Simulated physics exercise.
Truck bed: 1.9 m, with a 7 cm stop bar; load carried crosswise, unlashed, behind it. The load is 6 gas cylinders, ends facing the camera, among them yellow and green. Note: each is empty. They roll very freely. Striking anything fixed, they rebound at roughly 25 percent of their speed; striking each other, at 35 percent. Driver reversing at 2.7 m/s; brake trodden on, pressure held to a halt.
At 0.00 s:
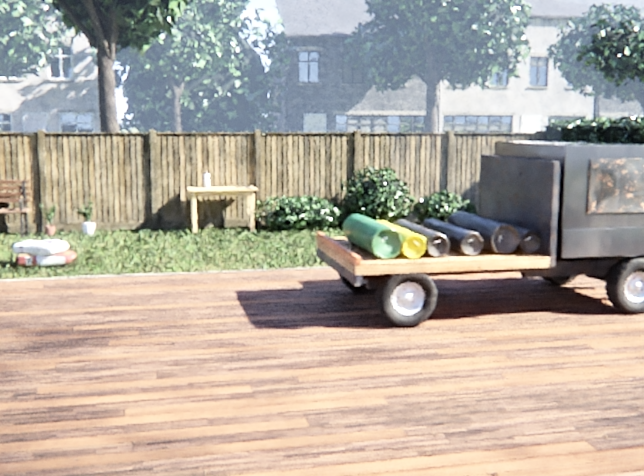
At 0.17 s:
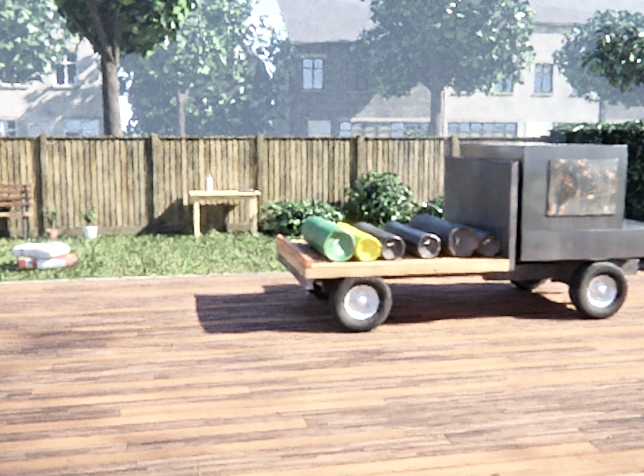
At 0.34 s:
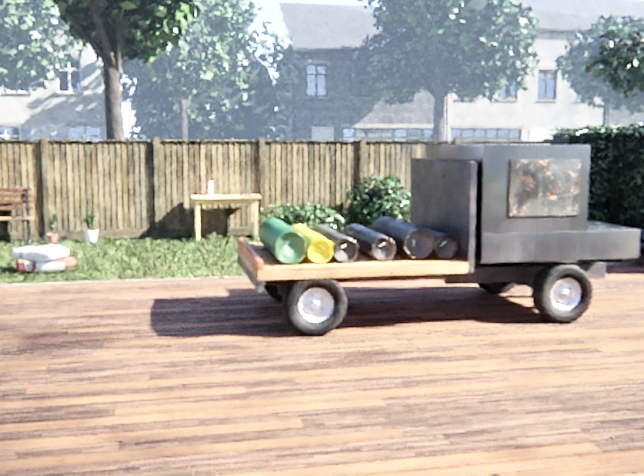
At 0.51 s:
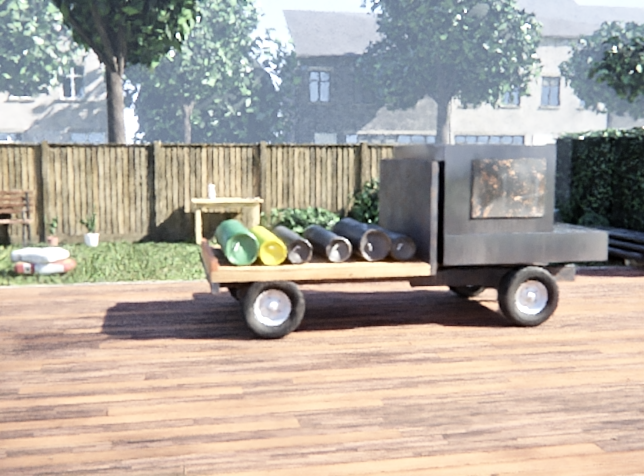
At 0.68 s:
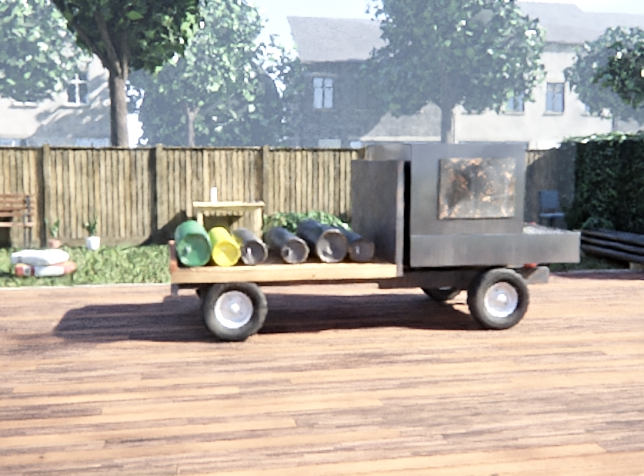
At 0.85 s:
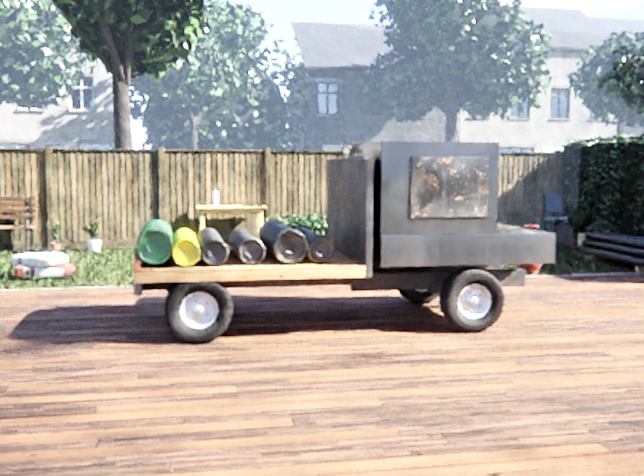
A dark truck reverses leftward across wooden planks, carrying green, yellow and dark cylinders crosswise.
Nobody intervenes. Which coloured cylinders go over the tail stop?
Yellow does stay on; green does stay on.
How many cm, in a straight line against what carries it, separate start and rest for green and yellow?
Values - green 15, yellow 15.
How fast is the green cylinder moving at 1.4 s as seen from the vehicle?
Estimate: Some 0.0 m/s.
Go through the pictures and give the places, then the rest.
In the first picture, yellow (415, 247), green (388, 244); tail bar at (358, 261); speed 2.7 m/s; 6 of the 6 make up the bottom layer on the bed.
In the second picture, yellow (368, 249), green (340, 246); tail bar at (309, 263); speed 2.6 m/s.
In the third picture, yellow (321, 251), green (291, 248); tail bar at (260, 265); speed 2.3 m/s.
In the fourth picture, yellow (273, 252), green (242, 249); tail bar at (215, 266); speed 2.0 m/s.
In the fifth picture, yellow (226, 253), green (195, 250); tail bar at (173, 267); speed 1.7 m/s.
In the sixth picture, yellow (186, 253), green (154, 247); tail bar at (137, 267); speed 1.5 m/s.
Then, 1.4 s in, yellow is on the bed, 35 cm from the bar; green is on the bed, 10 cm from the bar; 0 of 6 are off.
Then, 2.0 s in, still the same for yellow, green; 0 of 6 are off.
Then, 2.7 s in, still the same for yellow, green; 0 of 6 are off.
In the end (3.5 s), yellow is on the bed, 40 cm from the bar; green is on the bed, 15 cm from the bar; 0 of 6 are off.
